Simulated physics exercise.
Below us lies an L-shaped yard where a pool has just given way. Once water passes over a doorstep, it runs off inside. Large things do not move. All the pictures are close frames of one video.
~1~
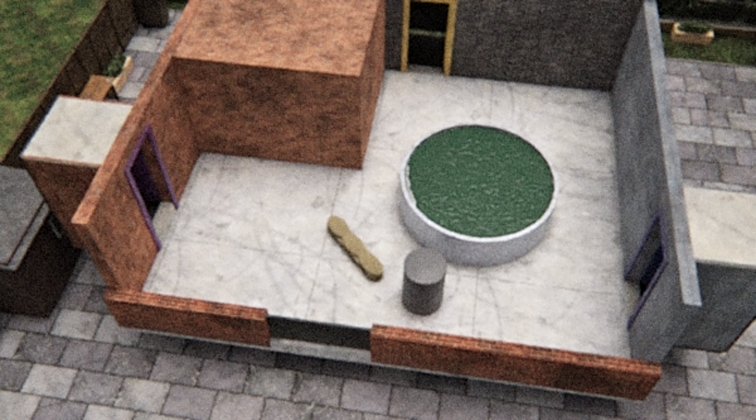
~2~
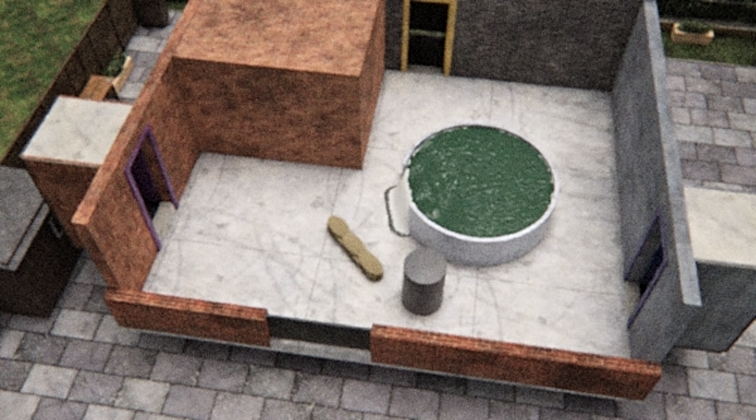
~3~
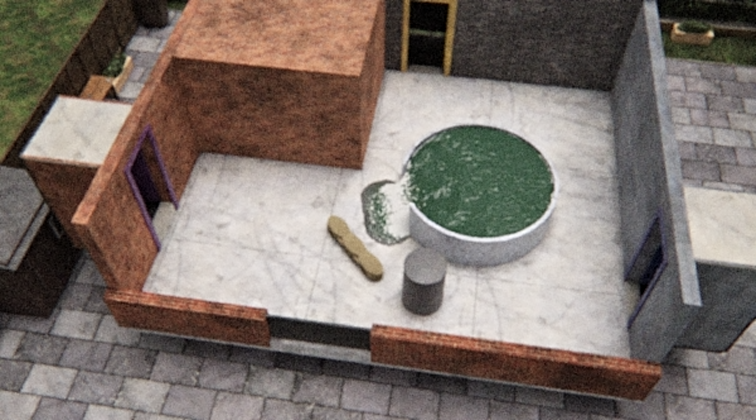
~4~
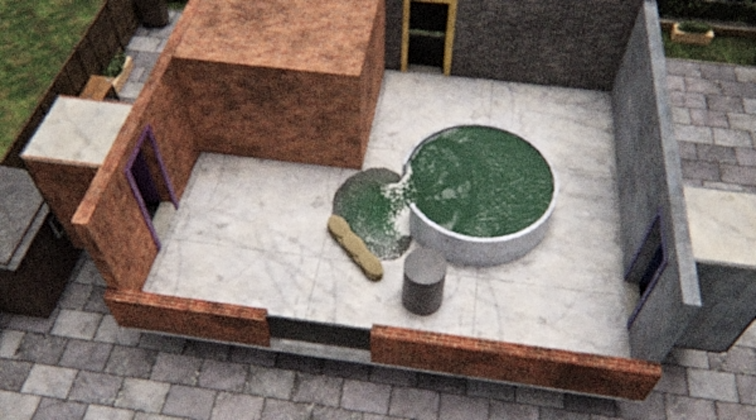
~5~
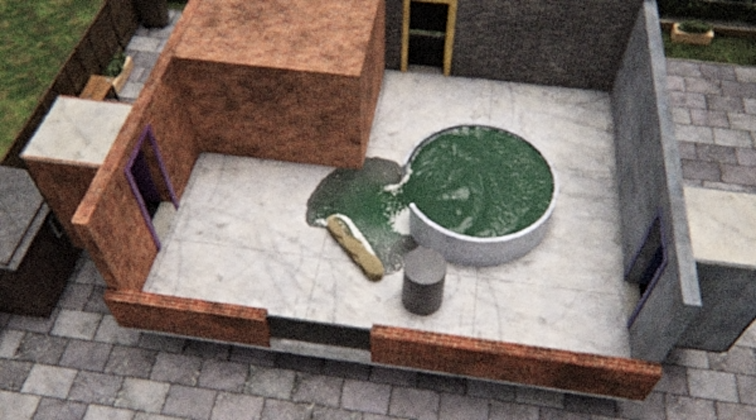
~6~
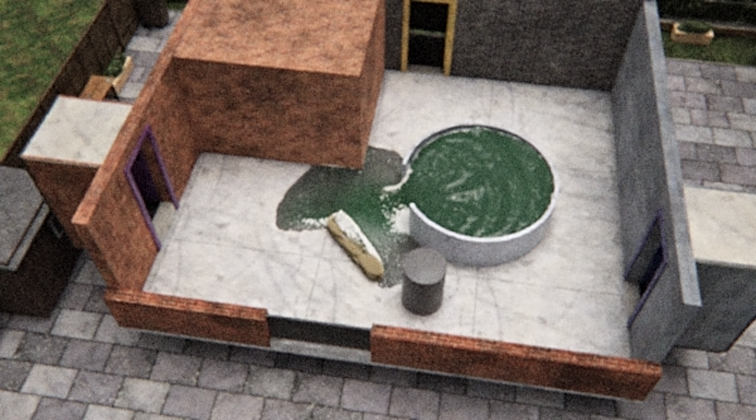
Green water bursting from the left side of a round white pool, spreading leftward across a pale walled yard around a tan log-like object.
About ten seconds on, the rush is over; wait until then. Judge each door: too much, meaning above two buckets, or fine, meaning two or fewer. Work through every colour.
Purple door: Fine, yellow door: Fine, blue door: Too much.
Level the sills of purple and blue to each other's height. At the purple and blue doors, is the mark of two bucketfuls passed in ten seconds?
One by one: Purple door overshoots, blue door falls short.
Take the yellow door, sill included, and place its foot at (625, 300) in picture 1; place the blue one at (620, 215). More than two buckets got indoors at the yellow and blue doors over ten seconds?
Well, the yellow door tops the limit, and the blue door comes up short as well.
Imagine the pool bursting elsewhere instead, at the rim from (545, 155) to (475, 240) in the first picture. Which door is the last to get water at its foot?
The door marked purple.
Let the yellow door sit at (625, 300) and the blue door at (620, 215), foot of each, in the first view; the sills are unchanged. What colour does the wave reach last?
The one to pick is the door marked blue.
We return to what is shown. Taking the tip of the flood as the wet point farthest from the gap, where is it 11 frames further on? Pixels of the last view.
Close to (142, 293).
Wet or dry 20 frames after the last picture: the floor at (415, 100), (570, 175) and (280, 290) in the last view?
Taking them as listed, they are spared, spared and waterlogged.
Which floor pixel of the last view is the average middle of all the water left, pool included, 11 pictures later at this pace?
I'd place it roughly at (417, 207).
A moment on, water covers 25 % of the floor; the purple door wet at the sill, nothing in, the yellow door not reached, the blue door not reached.
Next, water covers 40 % of the floor; the purple door wet at the sill, nothing in, the yellow door not reached, the blue door not reached.
Then, water covers 45 % of the floor; the purple door wet at the sill, nothing in, the yellow door wet at the sill, nothing in, the blue door not reached.
Later, water covers 60 % of the floor; the purple door wet at the sill, nothing in, the yellow door wet at the sill, nothing in, the blue door wet at the sill, nothing in.
In the end, water covers 75 % of the floor; the purple door wet at the sill, nothing in, the yellow door wet at the sill, nothing in, the blue door over two buckets in.
